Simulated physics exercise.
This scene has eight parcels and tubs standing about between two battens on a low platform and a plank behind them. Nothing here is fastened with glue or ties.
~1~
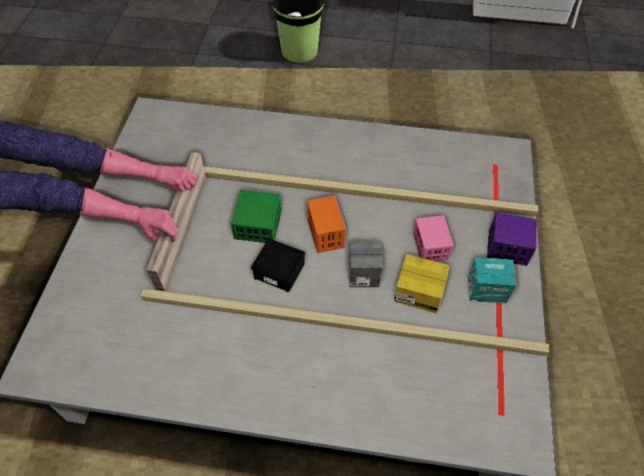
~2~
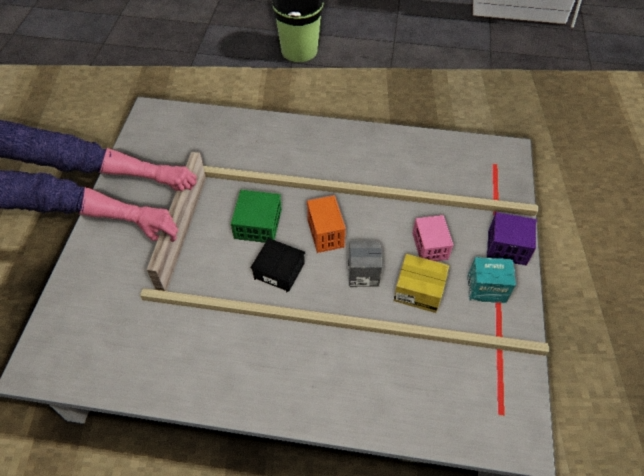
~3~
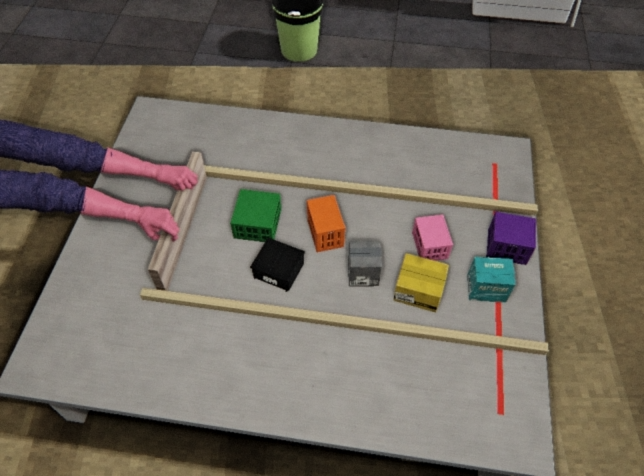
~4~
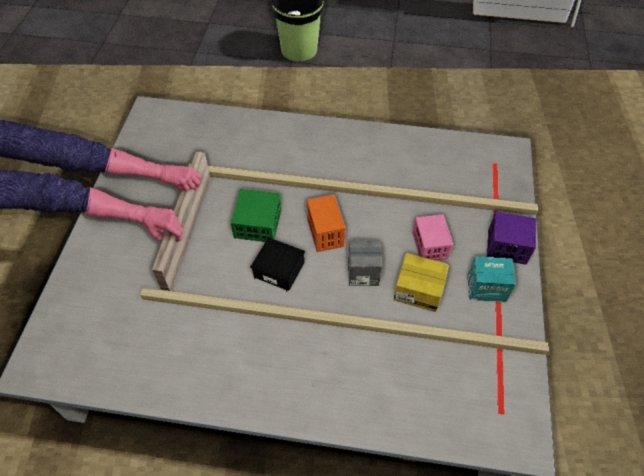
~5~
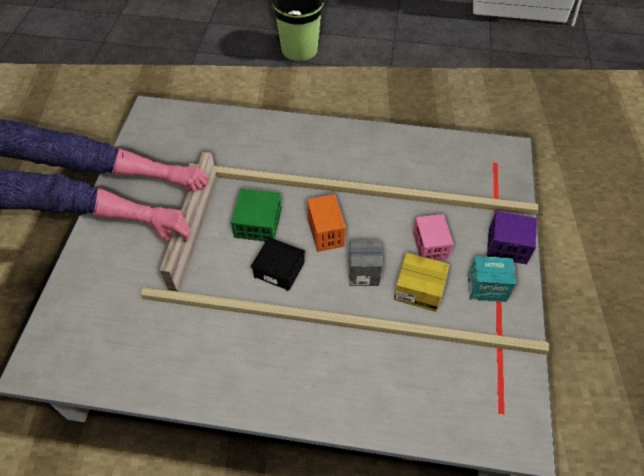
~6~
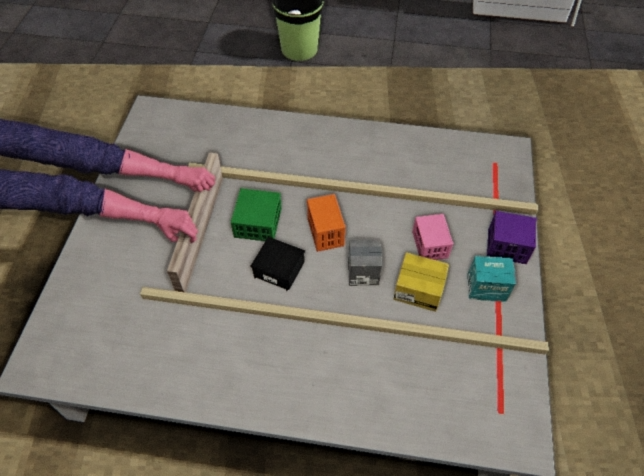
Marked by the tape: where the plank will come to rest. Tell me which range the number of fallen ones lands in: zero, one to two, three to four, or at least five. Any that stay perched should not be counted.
The range is at least five.
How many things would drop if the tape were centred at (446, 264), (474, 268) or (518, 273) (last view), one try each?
It would be 2, 4 and 6.
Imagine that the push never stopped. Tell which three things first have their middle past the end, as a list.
Turquoise box, purple crate, yellow parcel.
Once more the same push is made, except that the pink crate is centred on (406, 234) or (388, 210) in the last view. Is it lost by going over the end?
The pink crate comes down; holds on.
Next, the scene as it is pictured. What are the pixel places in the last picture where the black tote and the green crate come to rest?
About (522, 291), and the other about (521, 248).
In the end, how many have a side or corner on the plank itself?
The number is 2.
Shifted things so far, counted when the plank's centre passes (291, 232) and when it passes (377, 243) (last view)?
The first count is 3, and then it's 7.
Early on, none off yet; purple crate at rest near (511, 238); turquoise box at rest near (491, 279); pink crate at rest near (432, 238).
A while later, none off yet; purple crate at rest near (511, 238); turquoise box travelled a little near (498, 281); pink crate travelled a little near (451, 242).
Further along, one off so far; purple crate leaning well over near (566, 254); turquoise box in the air near (573, 326); pink crate travelled well along near (529, 251).
Finally, the number that fall off is five or more; lost, orange crate, grey parcel, yellow parcel, pink crate, turquoise box and purple crate.
